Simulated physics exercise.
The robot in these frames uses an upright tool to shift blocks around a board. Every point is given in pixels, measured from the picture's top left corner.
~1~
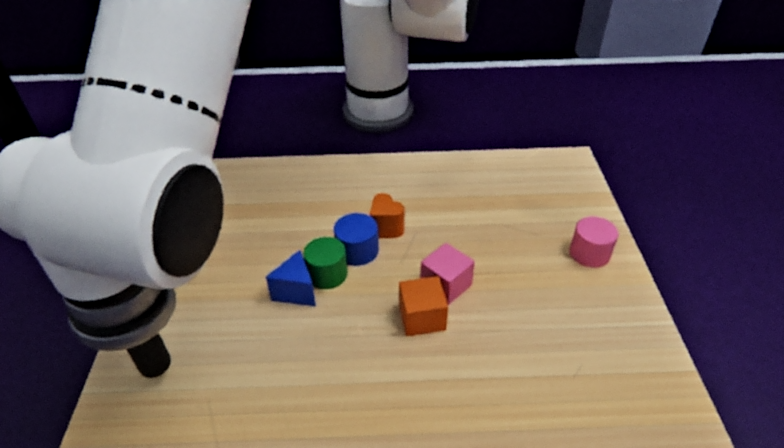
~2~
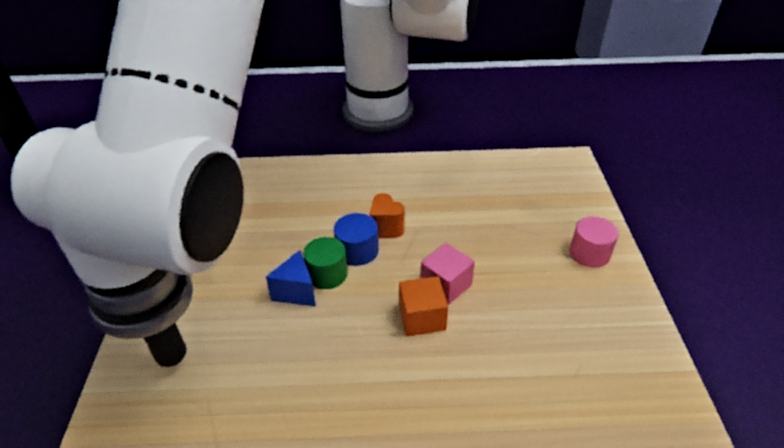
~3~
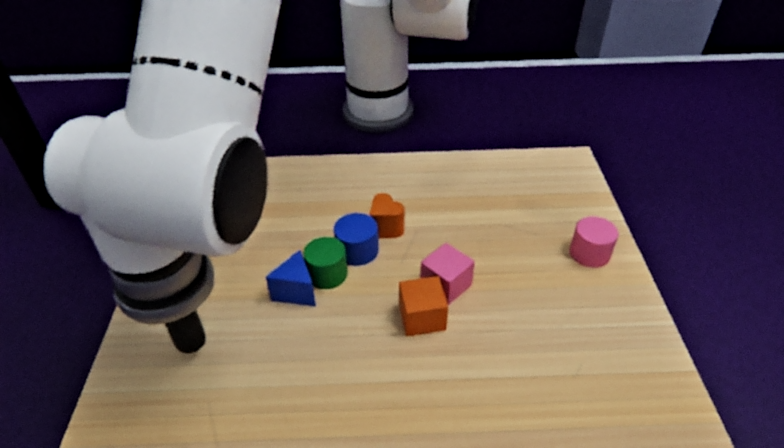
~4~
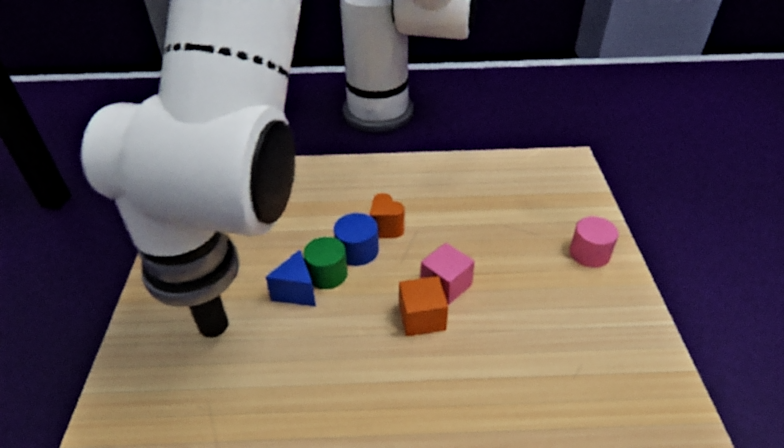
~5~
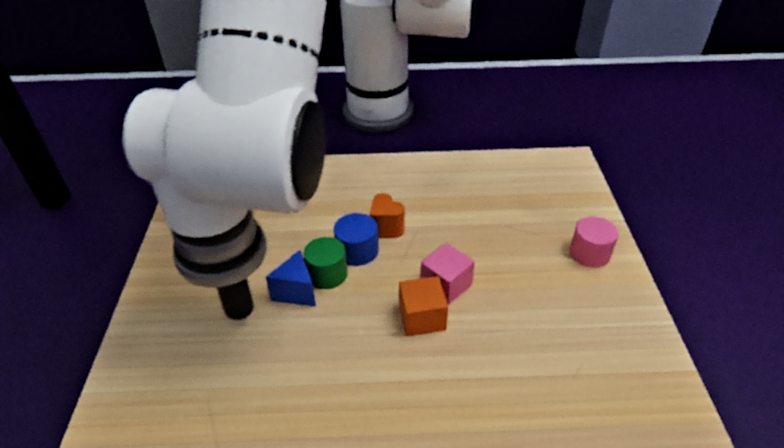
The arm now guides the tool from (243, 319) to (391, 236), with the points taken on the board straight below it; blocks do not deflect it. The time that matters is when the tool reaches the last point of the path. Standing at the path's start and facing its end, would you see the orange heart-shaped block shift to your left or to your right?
Left-hand side.
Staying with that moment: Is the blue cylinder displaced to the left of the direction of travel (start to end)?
Final answer: No.
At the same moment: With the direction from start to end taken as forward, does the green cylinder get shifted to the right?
Yes
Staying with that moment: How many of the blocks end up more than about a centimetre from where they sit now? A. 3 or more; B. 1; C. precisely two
I'll go with A - 3 or more.
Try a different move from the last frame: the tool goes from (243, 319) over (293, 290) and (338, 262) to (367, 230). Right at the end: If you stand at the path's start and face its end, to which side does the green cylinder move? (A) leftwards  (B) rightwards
My answer is option B.
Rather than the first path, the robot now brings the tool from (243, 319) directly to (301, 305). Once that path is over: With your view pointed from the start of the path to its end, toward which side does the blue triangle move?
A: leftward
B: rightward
I'll go with A - leftward.
The first path, step by step. One third of the way, tool (295, 279); blue triangle (309, 246), turned 20° clockwise; green cylinder (344, 246); blue cylinder (371, 221); orange heart-shaped block (390, 200), turned 25° clockwise.
Two thirds of the way, tool (344, 252); blue triangle (324, 223), turned 35° anticlockwise; green cylinder (375, 245); blue cylinder (392, 218); orange heart-shaped block (394, 193), turned 15° clockwise.
At the end, tool (391, 227); blue triangle (324, 222), turned 40° anticlockwise; green cylinder (382, 247); blue cylinder (425, 209); orange heart-shaped block (398, 190).
